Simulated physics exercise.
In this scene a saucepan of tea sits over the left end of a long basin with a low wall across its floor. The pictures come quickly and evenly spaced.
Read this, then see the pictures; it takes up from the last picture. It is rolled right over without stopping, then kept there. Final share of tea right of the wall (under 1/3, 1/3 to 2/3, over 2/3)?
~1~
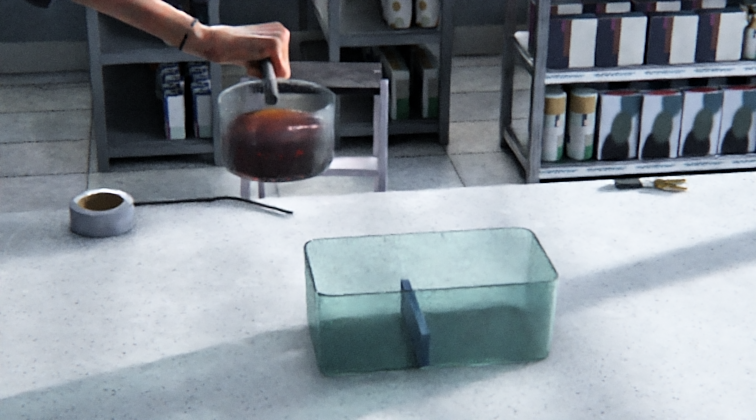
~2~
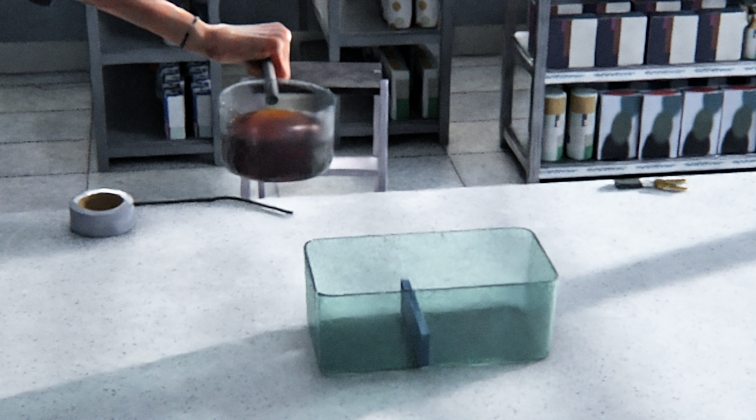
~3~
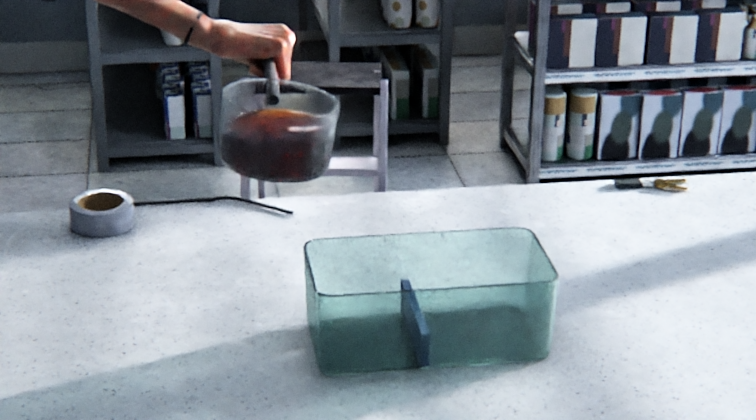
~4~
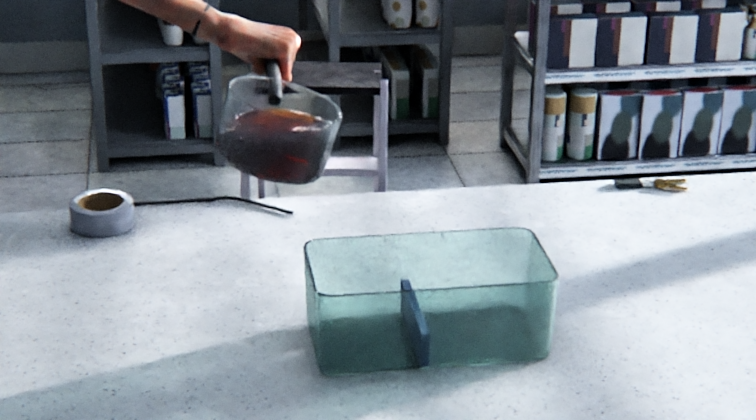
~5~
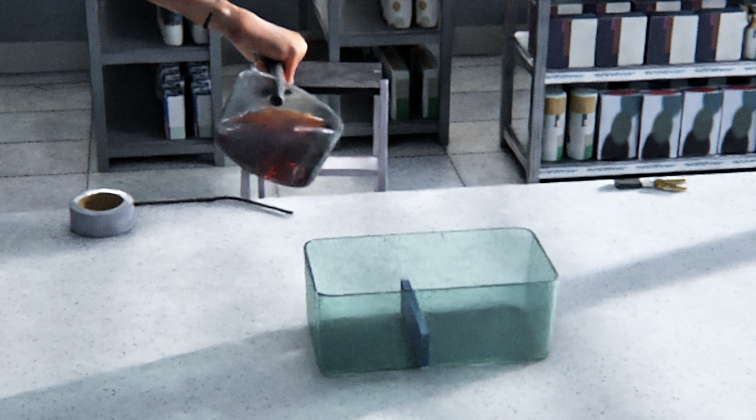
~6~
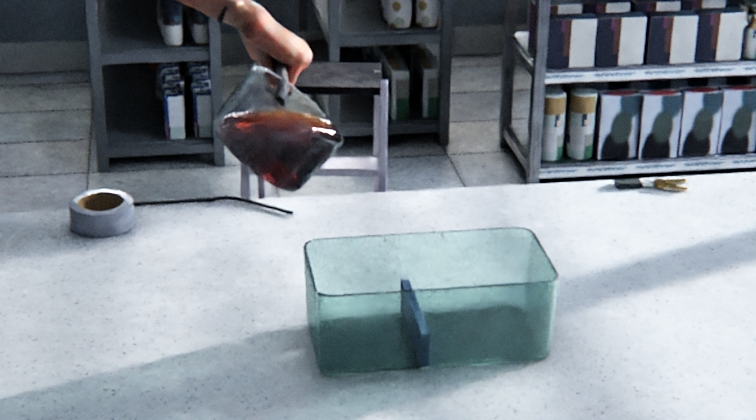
Under 1/3.
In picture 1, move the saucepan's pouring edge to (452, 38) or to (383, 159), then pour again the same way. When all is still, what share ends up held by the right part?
Near 80 per cent for the first start, near 40 per cent for the second.
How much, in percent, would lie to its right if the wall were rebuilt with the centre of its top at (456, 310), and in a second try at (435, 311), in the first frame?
The first placement gives around 10 percent, the second 10 percent.
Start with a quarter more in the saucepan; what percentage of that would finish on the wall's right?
My estimate is about 5 percent.
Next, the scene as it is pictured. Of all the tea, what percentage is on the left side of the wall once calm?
95 % or thereabouts.
A moment on, the saucepan is tipped on its side and 42 per cent is still to pour, 11 is left of the wall and 0 right of it.
Next, the saucepan is tipped on its side and 15 per cent is still to pour, 67 is left of the wall and 0 right of it.
Then the saucepan is tipped on its side and 4 per cent is still to pour, 83 is left of the wall and 1 right of it.
Later the saucepan is tipped on its side and 1 per cent is still to pour, 91 is left of the wall and 2 right of it.
In the end 93 per cent lies left of the wall, 2 right of it and 5 outside.
